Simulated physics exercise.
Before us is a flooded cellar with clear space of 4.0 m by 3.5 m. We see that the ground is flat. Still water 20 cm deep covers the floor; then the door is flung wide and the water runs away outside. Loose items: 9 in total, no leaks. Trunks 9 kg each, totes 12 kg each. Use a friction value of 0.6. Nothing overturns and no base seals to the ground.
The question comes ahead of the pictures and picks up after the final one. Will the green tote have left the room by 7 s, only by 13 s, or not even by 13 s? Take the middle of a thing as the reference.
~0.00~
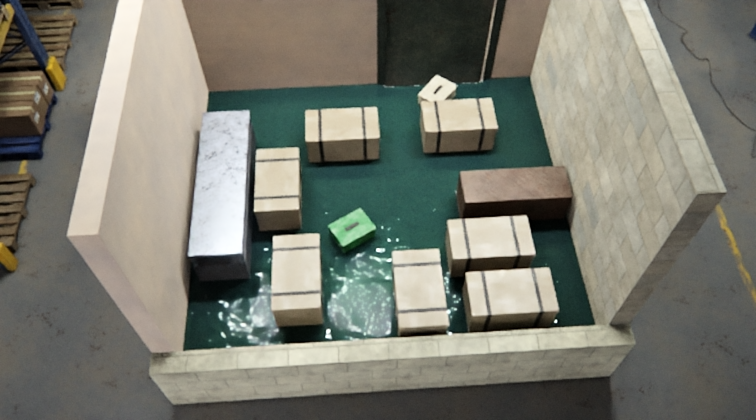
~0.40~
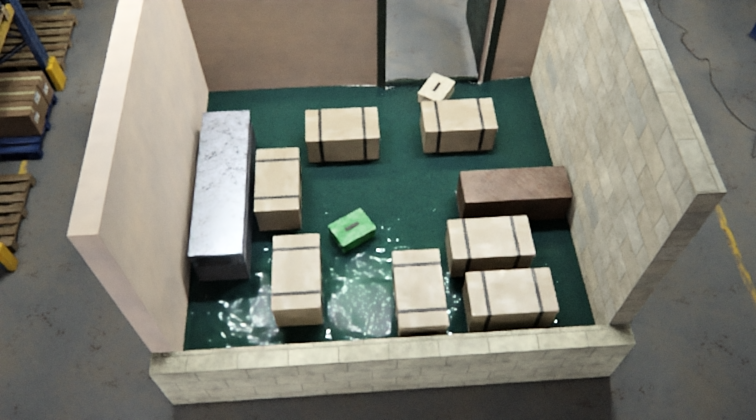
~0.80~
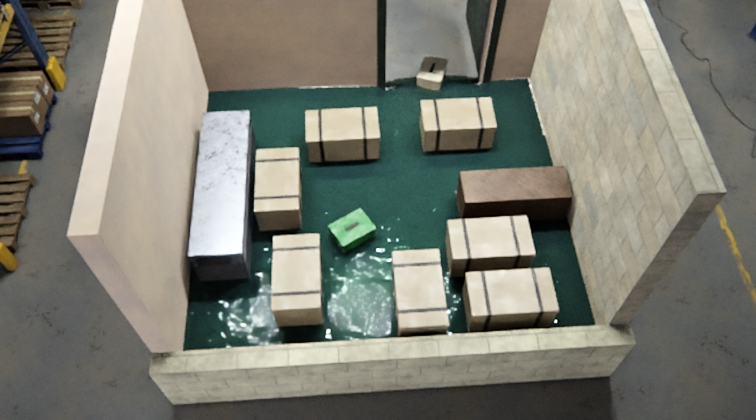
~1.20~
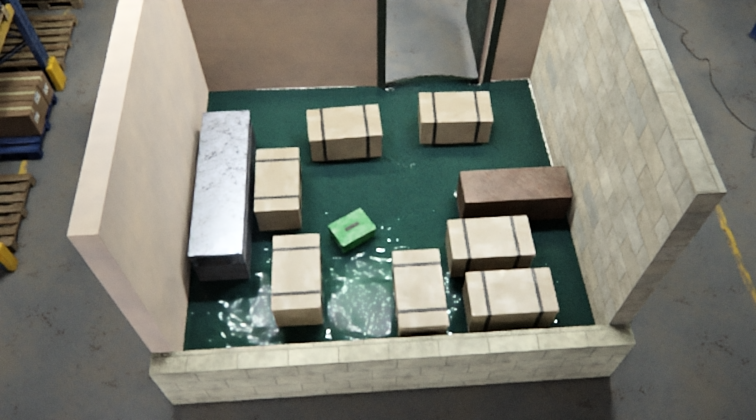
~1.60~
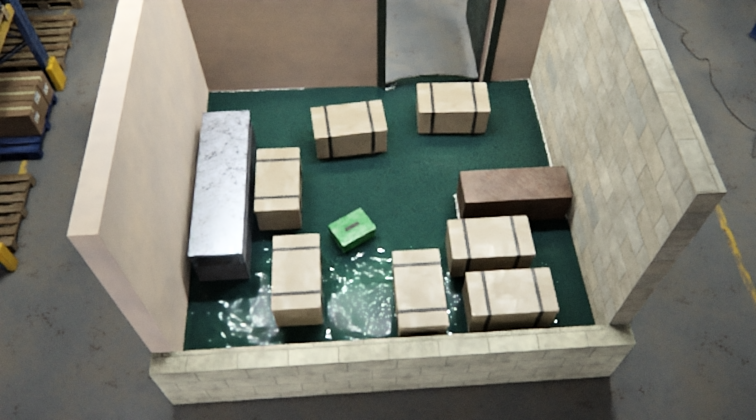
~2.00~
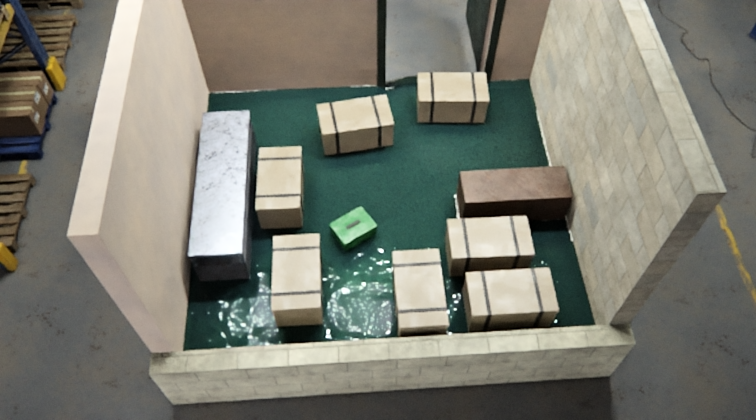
It is out only by the later time.
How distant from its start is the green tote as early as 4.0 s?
50 cm, give or take.
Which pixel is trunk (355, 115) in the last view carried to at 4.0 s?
Near (404, 84).
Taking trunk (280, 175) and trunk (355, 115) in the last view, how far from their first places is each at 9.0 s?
Respectively, 100 cm and gone out.
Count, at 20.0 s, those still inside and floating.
The count is 4.
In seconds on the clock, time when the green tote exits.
Around 10.0 s.
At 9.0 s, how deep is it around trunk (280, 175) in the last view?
I'd say some 12 cm.
After 4.0 s the green tote is near (366, 192), 0.5 m from its start, afloat; 2 of 9 are out; 7 afloat.
After 9.0 s the green tote is near (432, 96), 2.1 m from its start, afloat; 3 of 9 are out; 6 afloat.
After 16.0 s the green tote has gone out (at 9.8 s); 5 of 9 are out; 4 afloat.
After 20.0 s the green tote has gone out (at 9.8 s); 5 of 9 are out; 4 afloat.
